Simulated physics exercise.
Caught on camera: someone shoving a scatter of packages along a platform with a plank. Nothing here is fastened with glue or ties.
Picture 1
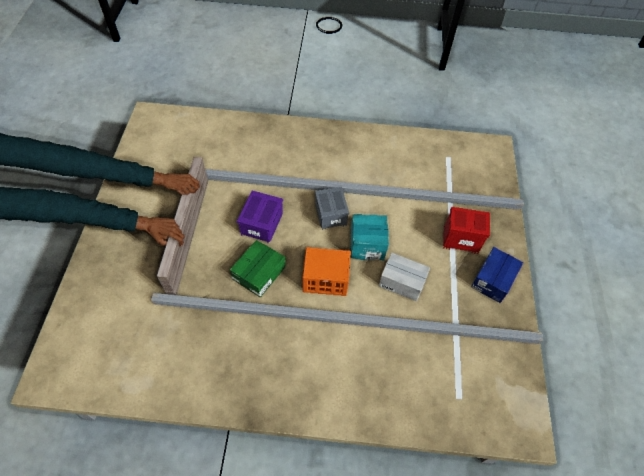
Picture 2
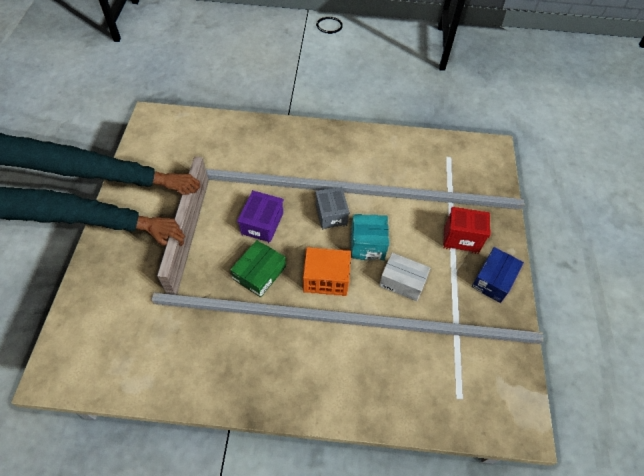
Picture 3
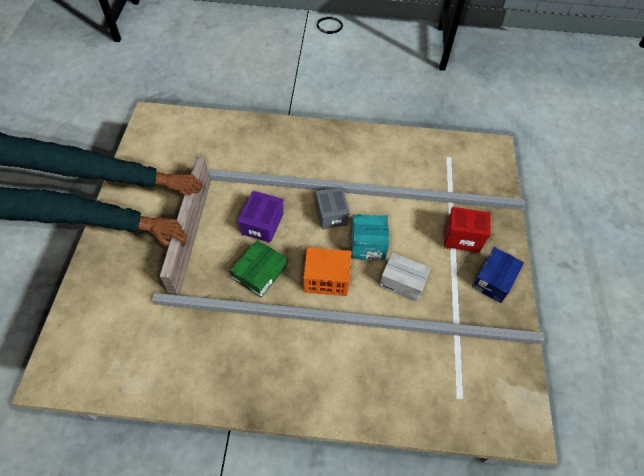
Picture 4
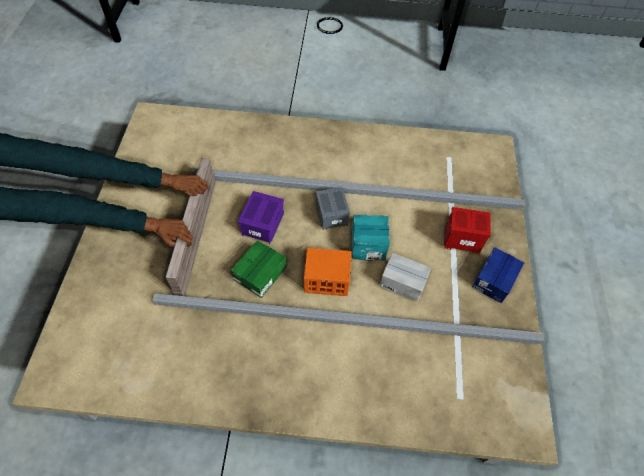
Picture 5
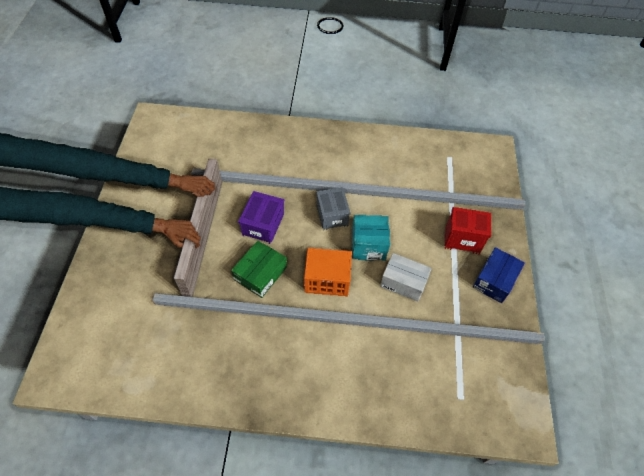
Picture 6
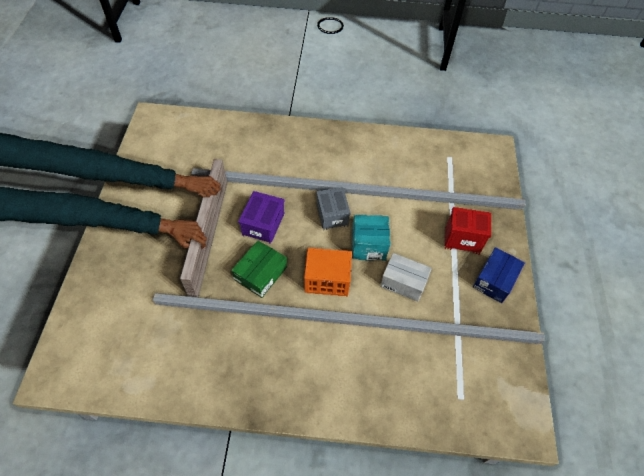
The video shows two hands holding a plank upright at the left of a tan platform, sliding it slightly right between two rails toward eight scattered coloured boxes, which stay in place near and around a white line.
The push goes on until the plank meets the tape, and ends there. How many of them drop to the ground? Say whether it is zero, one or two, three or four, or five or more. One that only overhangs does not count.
Count: Three or four.
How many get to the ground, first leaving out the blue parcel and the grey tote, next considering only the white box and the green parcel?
In order, the numbers are 2 and 1.
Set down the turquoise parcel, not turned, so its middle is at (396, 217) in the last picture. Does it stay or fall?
Result: It falls away.
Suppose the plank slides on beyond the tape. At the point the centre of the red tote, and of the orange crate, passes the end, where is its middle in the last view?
Red tote: (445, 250); orange crate: (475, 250).
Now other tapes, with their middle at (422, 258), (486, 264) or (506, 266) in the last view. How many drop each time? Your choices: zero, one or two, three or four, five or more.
Taking them in turn, one or two; more than four; five or more.
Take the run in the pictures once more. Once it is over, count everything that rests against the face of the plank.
In total, 2.
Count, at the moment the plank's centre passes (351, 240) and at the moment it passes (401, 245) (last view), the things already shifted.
6, then 8.
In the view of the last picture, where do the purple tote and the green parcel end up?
Near (473, 236) and (476, 284).
Soon after, none off yet; blue parcel at rest near (499, 275); red tote at rest near (467, 231); white box at rest near (406, 277).
After that, none off yet; blue parcel displaced a little near (511, 274); red tote at rest near (467, 231); white box displaced about its own width near (470, 279).
In the end, the number that fall off is three or four; gone, white box, red tote and blue parcel.
